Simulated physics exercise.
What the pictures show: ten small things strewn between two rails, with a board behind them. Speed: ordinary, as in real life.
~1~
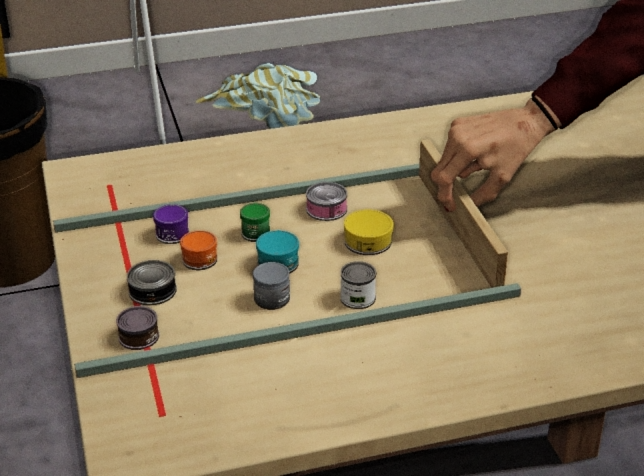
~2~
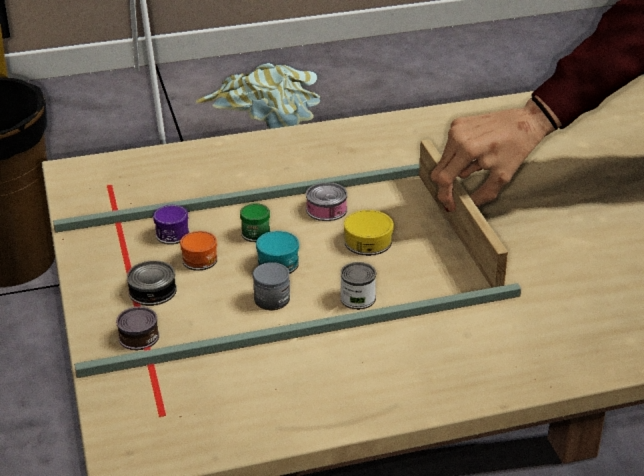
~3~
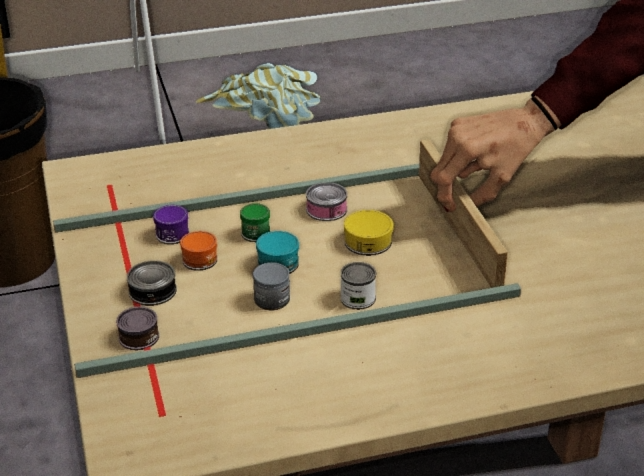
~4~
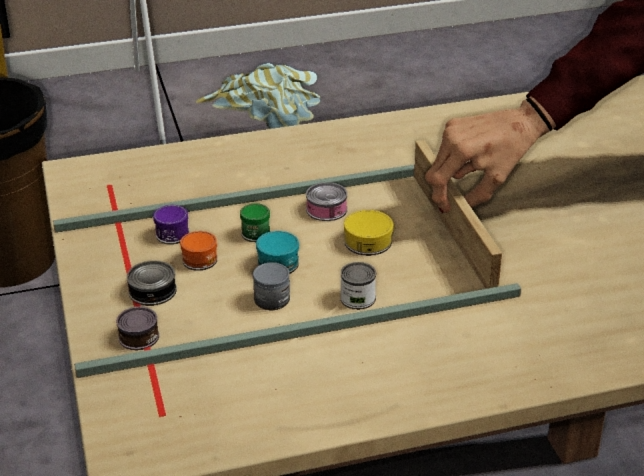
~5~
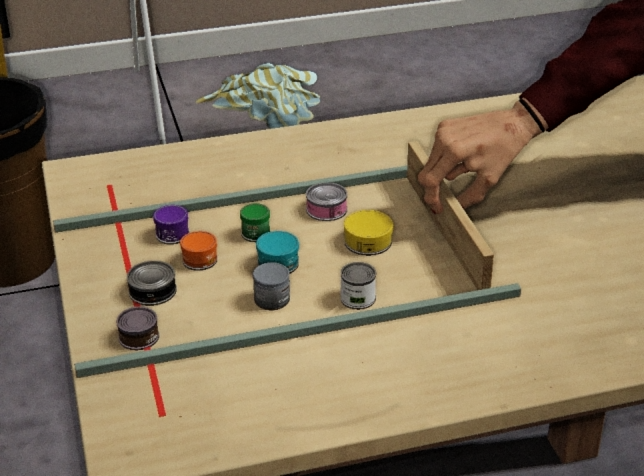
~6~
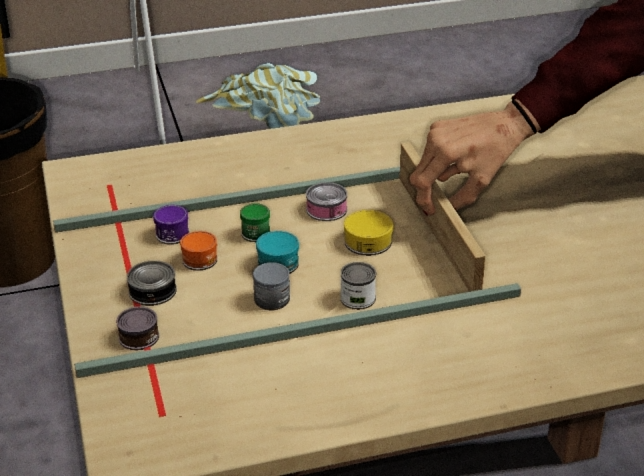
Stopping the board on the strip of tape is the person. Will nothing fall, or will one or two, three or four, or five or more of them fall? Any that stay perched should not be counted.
So in the end, just one or two bits get shoved clean off.
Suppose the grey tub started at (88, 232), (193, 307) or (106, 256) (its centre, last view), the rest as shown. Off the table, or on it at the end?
In sequence: It goes; it stays; it goes.
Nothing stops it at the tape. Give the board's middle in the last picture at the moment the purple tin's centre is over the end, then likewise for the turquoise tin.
The middle is at (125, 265) when it's the purple tin, and at (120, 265) when it's the turquoise tin.
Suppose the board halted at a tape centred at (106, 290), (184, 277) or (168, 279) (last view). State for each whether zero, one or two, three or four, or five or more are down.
Lab note - count per position: At least five; no fall at all; none.
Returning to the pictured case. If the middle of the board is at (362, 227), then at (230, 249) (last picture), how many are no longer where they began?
Moved so far: 2, then 9.
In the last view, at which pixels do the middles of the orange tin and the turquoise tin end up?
You'll see the orange tin at (78, 262), with the turquoise tin at (81, 306).
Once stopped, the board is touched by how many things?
That makes 5.
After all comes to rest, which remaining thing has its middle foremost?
Purple tin.
Soon after, none off yet; brown tin at rest near (138, 328); black tin at rest near (152, 283); purple tin at rest near (172, 224).
In the end, the number that fall off is one or two; gone, black tin.
